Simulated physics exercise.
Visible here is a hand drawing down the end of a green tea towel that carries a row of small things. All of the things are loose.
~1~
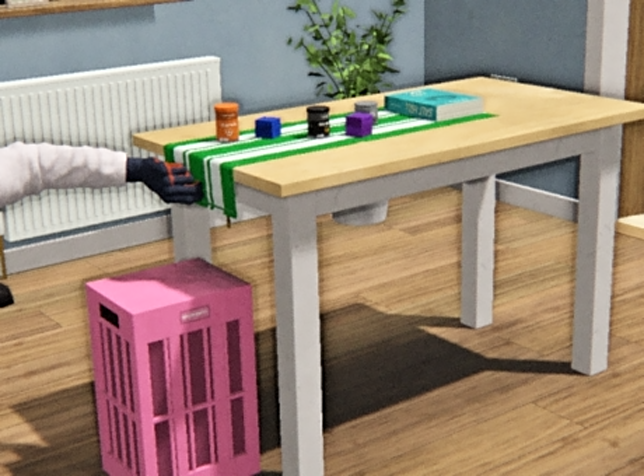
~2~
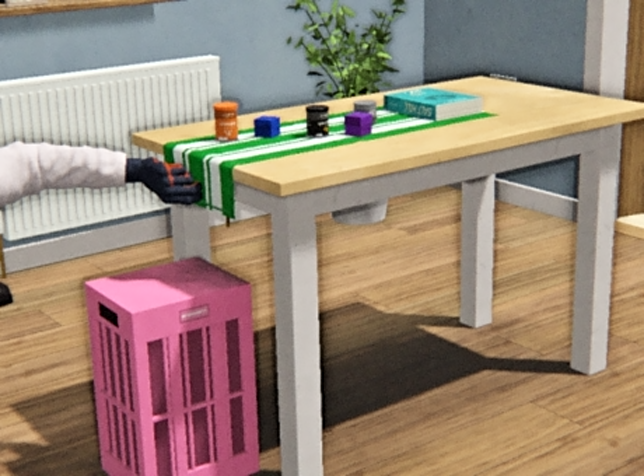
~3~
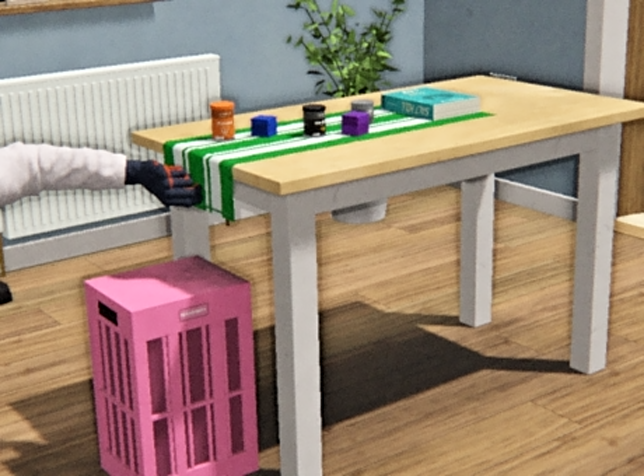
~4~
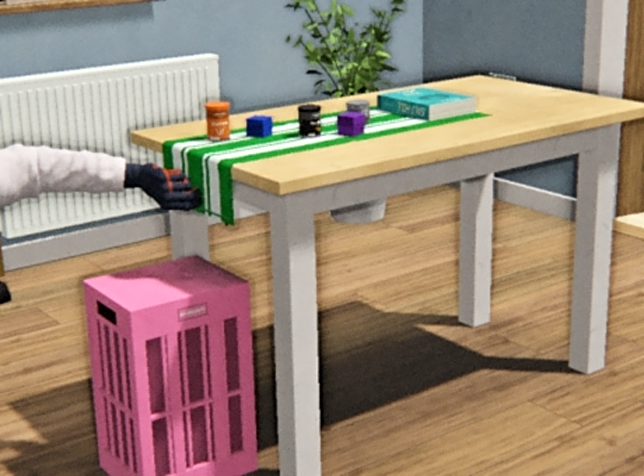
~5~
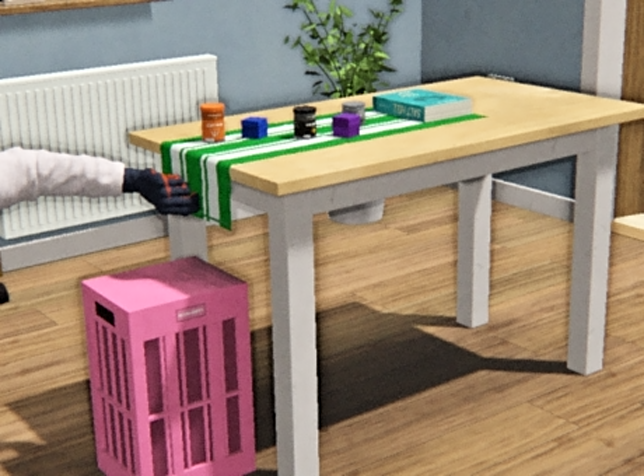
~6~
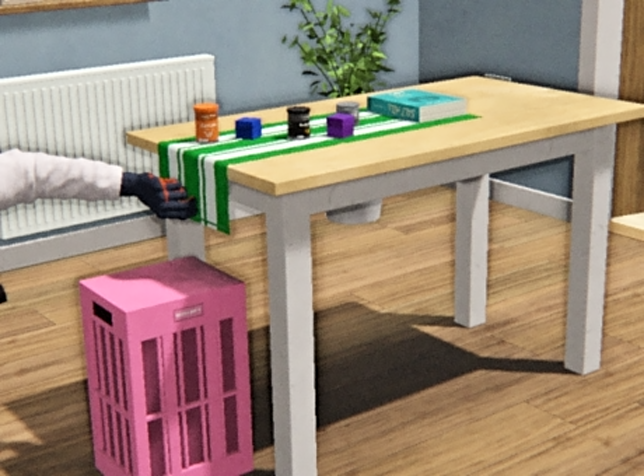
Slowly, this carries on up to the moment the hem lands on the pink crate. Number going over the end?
The number that drops will be one.
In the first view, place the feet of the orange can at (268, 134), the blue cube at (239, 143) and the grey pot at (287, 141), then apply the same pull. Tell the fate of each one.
You'd see the orange can hang on, the blue cube go down and the grey pot hang on.
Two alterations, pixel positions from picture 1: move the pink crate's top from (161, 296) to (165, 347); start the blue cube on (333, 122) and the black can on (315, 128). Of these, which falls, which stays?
The blue cube stays put, the black can stays put.
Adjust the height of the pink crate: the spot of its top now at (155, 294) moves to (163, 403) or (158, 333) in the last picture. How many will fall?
The tally is 4 and 2.
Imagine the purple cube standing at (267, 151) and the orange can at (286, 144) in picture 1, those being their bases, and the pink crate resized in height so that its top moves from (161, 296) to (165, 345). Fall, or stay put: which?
Purple cube: Lost; orange can: Lost.
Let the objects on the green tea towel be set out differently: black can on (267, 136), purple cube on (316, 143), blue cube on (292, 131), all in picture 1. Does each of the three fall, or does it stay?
The black can survives, the purple cube keeps its place on top, the blue cube stays on.
Early on, hem near (195, 257); all still up.
Midway, hem on the crate; orange can gone.
Finally, hem on the crate; orange can gone. It carries off one.
